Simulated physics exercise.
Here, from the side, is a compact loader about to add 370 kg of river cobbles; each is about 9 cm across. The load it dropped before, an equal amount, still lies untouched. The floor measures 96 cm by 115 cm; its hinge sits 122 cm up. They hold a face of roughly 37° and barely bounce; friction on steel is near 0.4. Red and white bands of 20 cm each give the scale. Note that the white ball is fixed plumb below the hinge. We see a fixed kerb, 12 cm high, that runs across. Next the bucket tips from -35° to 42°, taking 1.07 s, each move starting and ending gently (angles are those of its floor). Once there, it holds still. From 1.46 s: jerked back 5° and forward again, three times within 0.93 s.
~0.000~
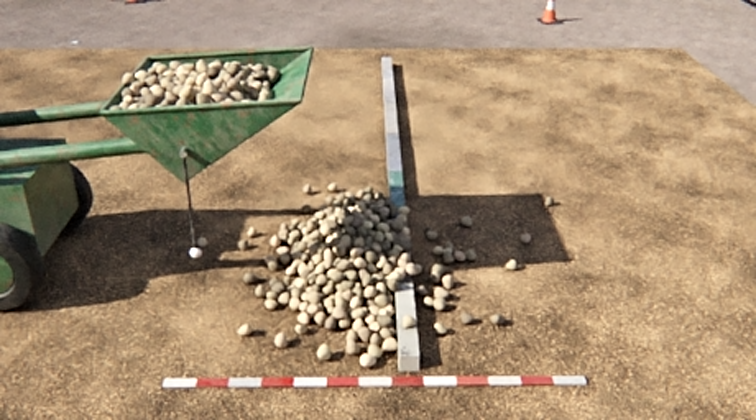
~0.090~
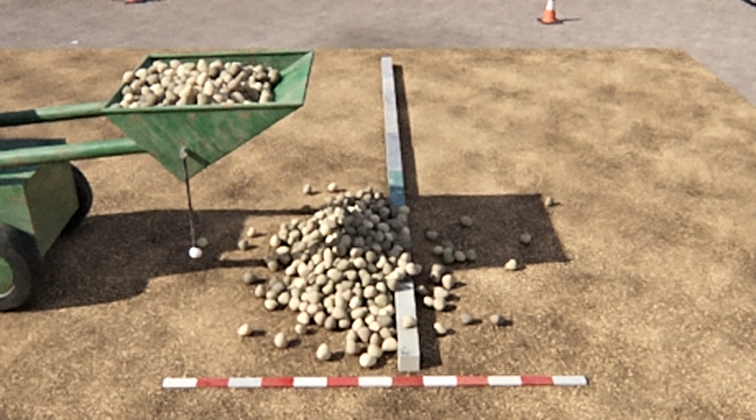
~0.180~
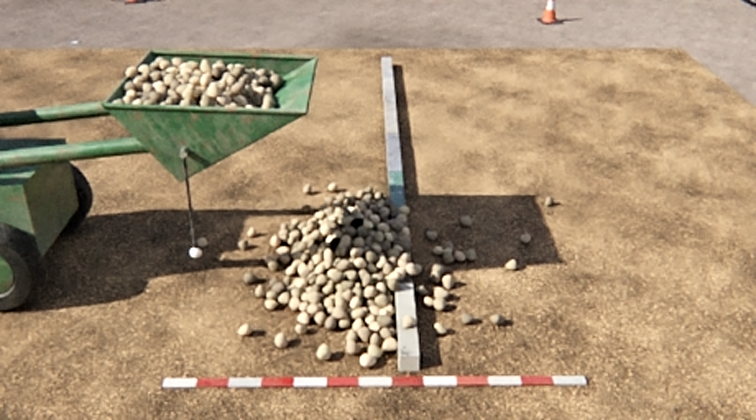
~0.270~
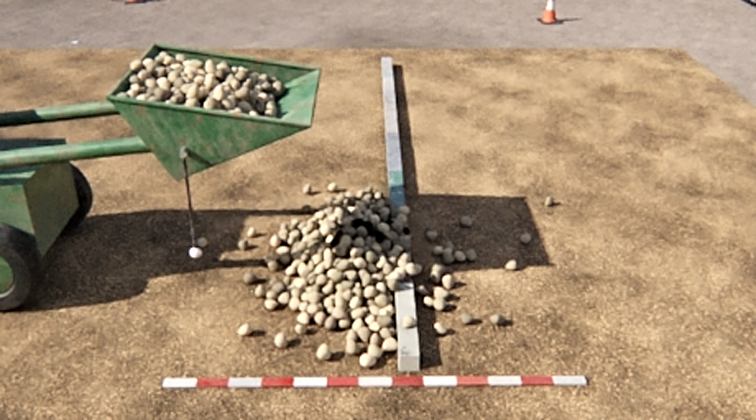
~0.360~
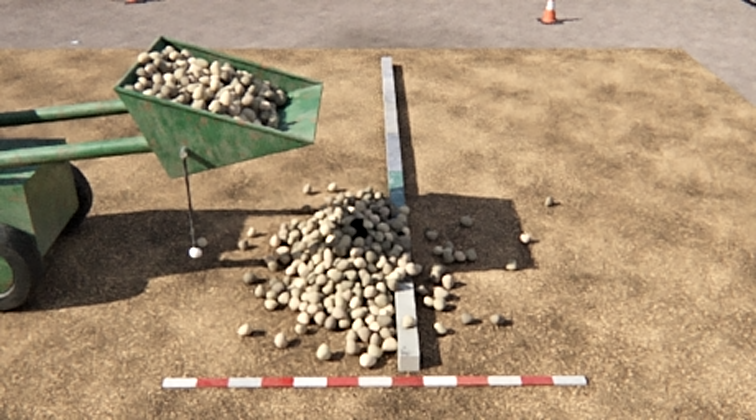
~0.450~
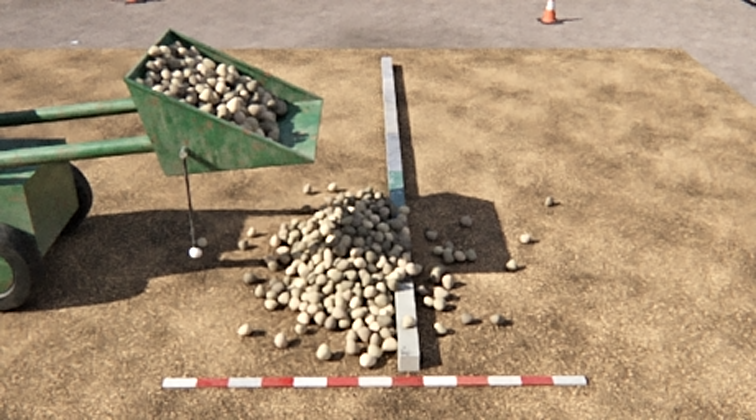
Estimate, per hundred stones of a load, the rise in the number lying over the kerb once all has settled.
Roughly 5 more per hundred.
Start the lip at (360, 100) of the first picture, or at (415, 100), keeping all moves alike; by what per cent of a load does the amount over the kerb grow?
Around 50 and 90 percent respectively.
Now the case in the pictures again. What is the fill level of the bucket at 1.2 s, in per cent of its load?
Still inside: Some 60 %.
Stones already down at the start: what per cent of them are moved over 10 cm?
Roughly 10 per cent of them.
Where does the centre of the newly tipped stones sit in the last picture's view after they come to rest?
I'd say close to (323, 247).
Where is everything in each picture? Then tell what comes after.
In the first frame, lip at (301, 101), floor tilted -35°, highest stones at (190, 75). The earlier load is highest near (360, 236), 27 cm above ground level, 95 % on this side of the kerb, 5 % over the kerb.
In the second frame, lip at (303, 104), floor tilted -33°, highest stones at (181, 76); the stones move at 0.1 m/s on average.
In the third frame, lip at (306, 113), floor tilted -29°, highest stones at (167, 73); the stones move at 0.2 m/s on average.
In the fourth frame, lip at (311, 126), floor tilted -23°, highest stones at (161, 66); the stones move at 0.3 m/s on average.
In the fifth frame, lip at (314, 143), floor tilted -15°, highest stones at (166, 61); the stones move at 0.4 m/s on average.
In the sixth frame, lip at (314, 161), floor tilted -6°, highest stones at (172, 56); the stones move at 0.5 m/s on average.
After 0.8 s the floor is at 30°; in per cent of one load, 100 in the bucket, 95 on this side of the kerb, 5 over the kerb; the foremost stones are at (495, 256).
After 1.2 s the floor is at 42°; in per cent of one load, 61 in the bucket, 134 on this side of the kerb, 5 over the kerb; the foremost stones are at (495, 256).
After 2.8 s the floor is at 42°; in per cent of one load, 0 in the bucket, 190 on this side of the kerb, 10 over the kerb; the foremost stones are at (506, 253).
After 5.5 s the floor is at 42°; in per cent of one load, 0 in the bucket, 190 on this side of the kerb, 10 over the kerb; the foremost stones are at (506, 253). Net gain over the kerb, 5.
